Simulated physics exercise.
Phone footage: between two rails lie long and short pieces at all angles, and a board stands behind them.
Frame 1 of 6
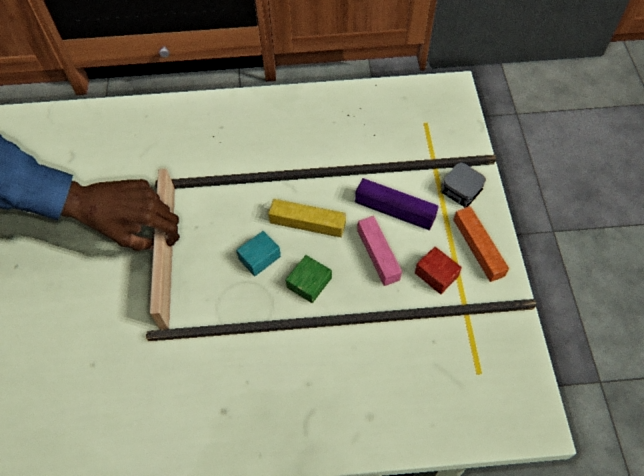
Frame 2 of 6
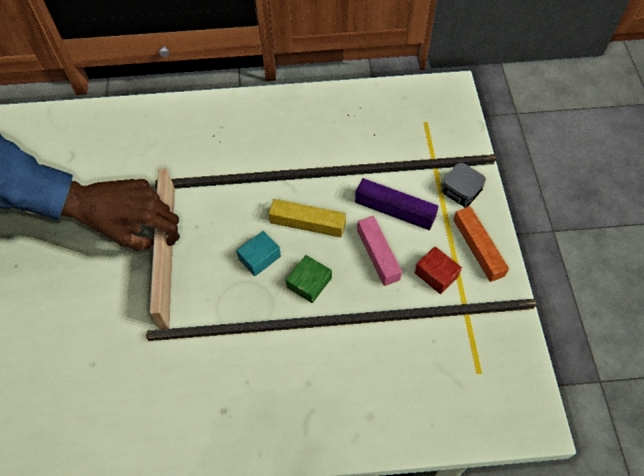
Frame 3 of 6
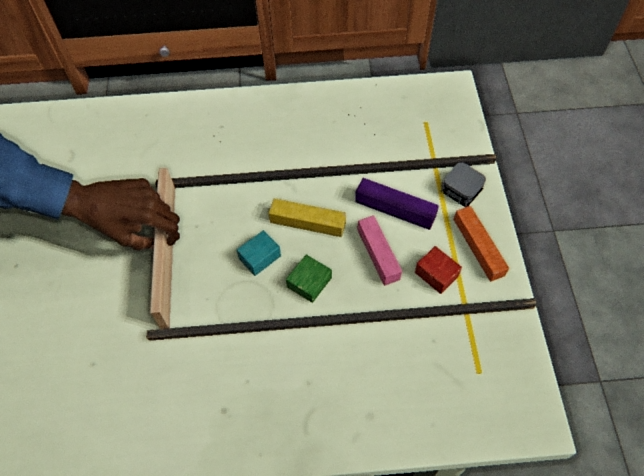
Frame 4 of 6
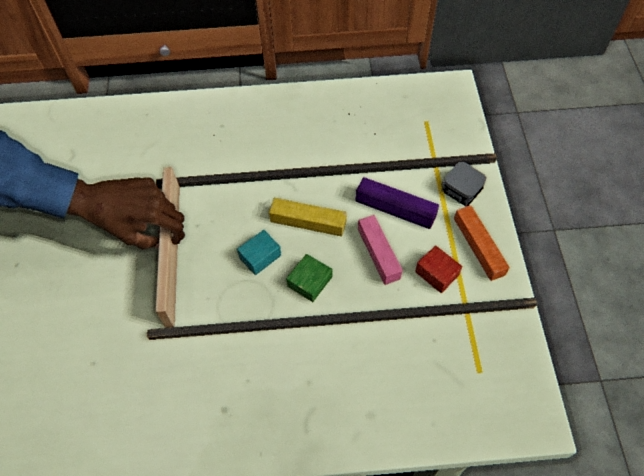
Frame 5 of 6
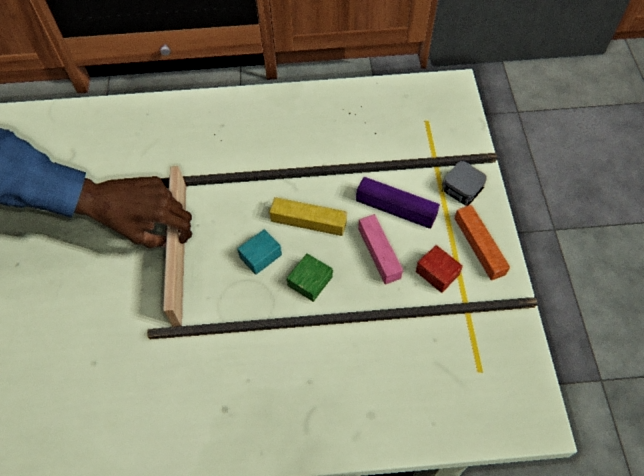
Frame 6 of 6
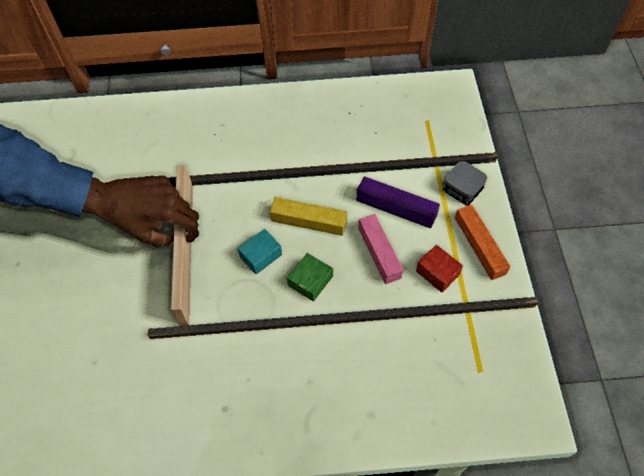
A hand slides the wooden board slightly right between two rails, while the colored blocks stay still.
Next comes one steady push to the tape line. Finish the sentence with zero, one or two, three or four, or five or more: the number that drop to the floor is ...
The number that drop to the floor is one or two.
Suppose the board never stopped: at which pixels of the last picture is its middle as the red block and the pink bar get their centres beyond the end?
Red block over the end: About (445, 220). Pink bar over the end: About (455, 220).
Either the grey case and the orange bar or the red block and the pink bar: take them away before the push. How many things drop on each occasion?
The number is 1 for the first case and 0 for the second.
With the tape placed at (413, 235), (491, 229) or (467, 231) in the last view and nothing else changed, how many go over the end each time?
So, one try after another, the floor gets 0, then 6, then 4.
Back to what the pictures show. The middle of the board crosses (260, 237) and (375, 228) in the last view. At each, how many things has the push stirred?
At that stage 1; at the next, 6.
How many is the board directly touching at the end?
That makes 4.
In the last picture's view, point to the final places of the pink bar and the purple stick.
One ends up near (520, 251) and the other near (483, 193).
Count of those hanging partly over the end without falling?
Answer: 4.
A little later, none off yet; orange bar at rest near (481, 242); grey case at rest near (465, 184); red block at rest near (439, 268).
Next, none off yet; orange bar shifted a little near (512, 237); grey case at rest near (466, 182); red block shifted well along near (499, 278).
When it is over, the number that fall off is one or two; down, red block and orange bar.
